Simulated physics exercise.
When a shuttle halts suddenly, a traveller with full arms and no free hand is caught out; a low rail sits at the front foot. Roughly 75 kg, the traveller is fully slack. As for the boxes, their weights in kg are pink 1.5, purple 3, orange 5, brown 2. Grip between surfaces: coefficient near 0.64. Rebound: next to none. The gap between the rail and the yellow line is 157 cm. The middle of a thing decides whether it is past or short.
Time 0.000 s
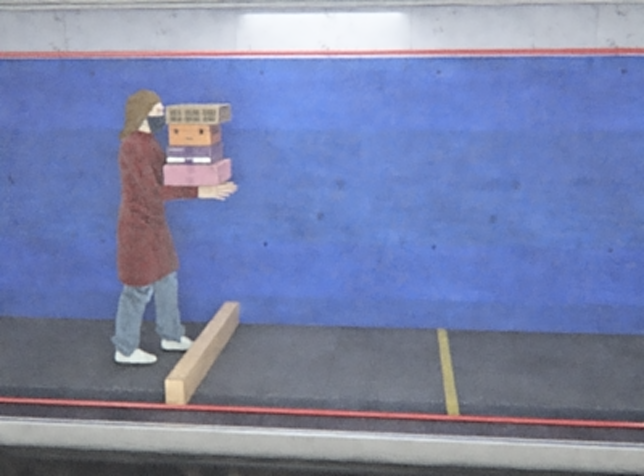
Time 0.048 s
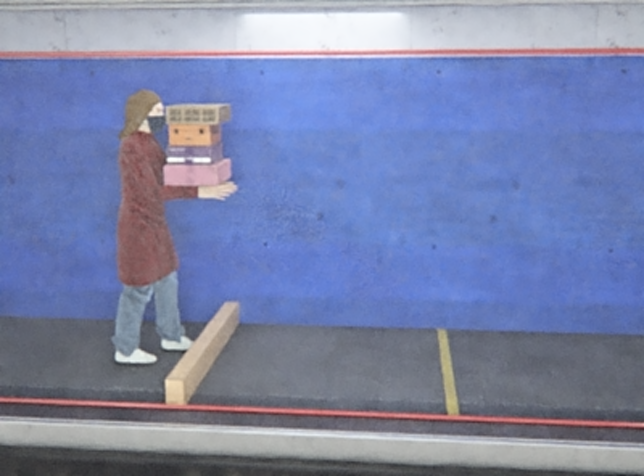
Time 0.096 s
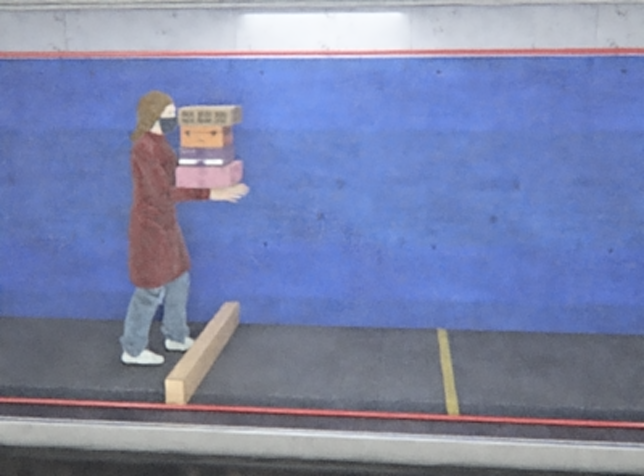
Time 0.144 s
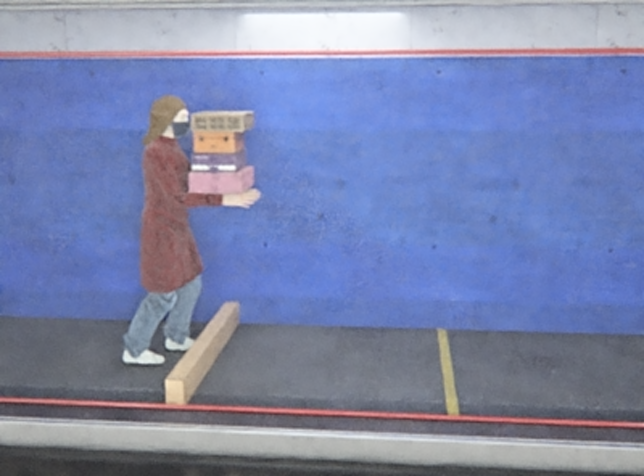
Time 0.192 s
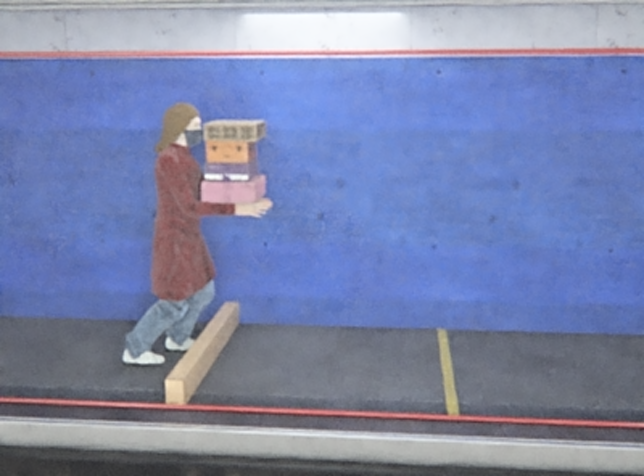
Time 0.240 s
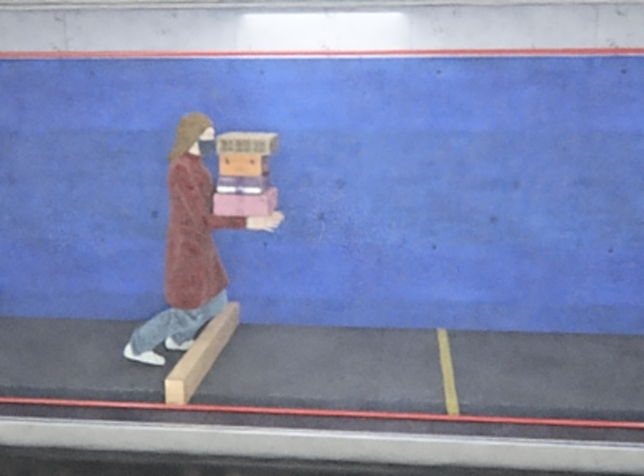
A masked person in a long reddish coat, carrying a stack of boxes in both arms, stood still at first, then leaned and sank forward to the right, knees bending behind a low wooden rail.
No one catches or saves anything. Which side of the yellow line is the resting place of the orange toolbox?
I expect it to go further than the line.
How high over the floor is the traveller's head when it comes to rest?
Roughly 35 cm above the floor.
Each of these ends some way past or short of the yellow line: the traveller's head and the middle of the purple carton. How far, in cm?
Traveller's head, 20 centimetres short; purple carton, 10 centimetres short.
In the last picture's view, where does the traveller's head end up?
Near (422, 310).
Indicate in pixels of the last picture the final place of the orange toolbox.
I'd put it somewhere close to (635, 362).
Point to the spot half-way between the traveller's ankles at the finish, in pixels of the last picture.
Estimate: About (326, 322).
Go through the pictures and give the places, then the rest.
Orange toolbox (196, 133), purple carton (196, 153), yellow line (451, 396), in the first frame.
Orange toolbox (196, 133), purple carton (196, 153), in the second frame.
Orange toolbox (207, 135), purple carton (208, 155), in the third frame.
Orange toolbox (220, 140), purple carton (220, 160), in the fourth frame.
Orange toolbox (232, 150), purple carton (232, 169), in the fifth frame.
Orange toolbox (245, 162), purple carton (245, 182), yellow line (451, 396). Everything loose set off at about 1.6 m/s, in the sixth frame.
After 0.45 s the orange toolbox is 84 cm short of the yellow line, tilted 25°, near (313, 246) in the last picture's view; the purple carton 88 cm short of the yellow line, tilted 25°.
After 0.65 s the orange toolbox is 21 cm short of the yellow line, tilted 60°, near (414, 342) in the last picture's view.
After 0.95 s the orange toolbox is 49 cm past the yellow line, tilted 85°, near (529, 351) in the last picture's view.
When all is still (2.9 s), pink carton stops short of the yellow line; purple carton stops short of the yellow line; orange toolbox crosses the yellow line; brown crate crosses the yellow line; traveller's head stops short of the yellow line.
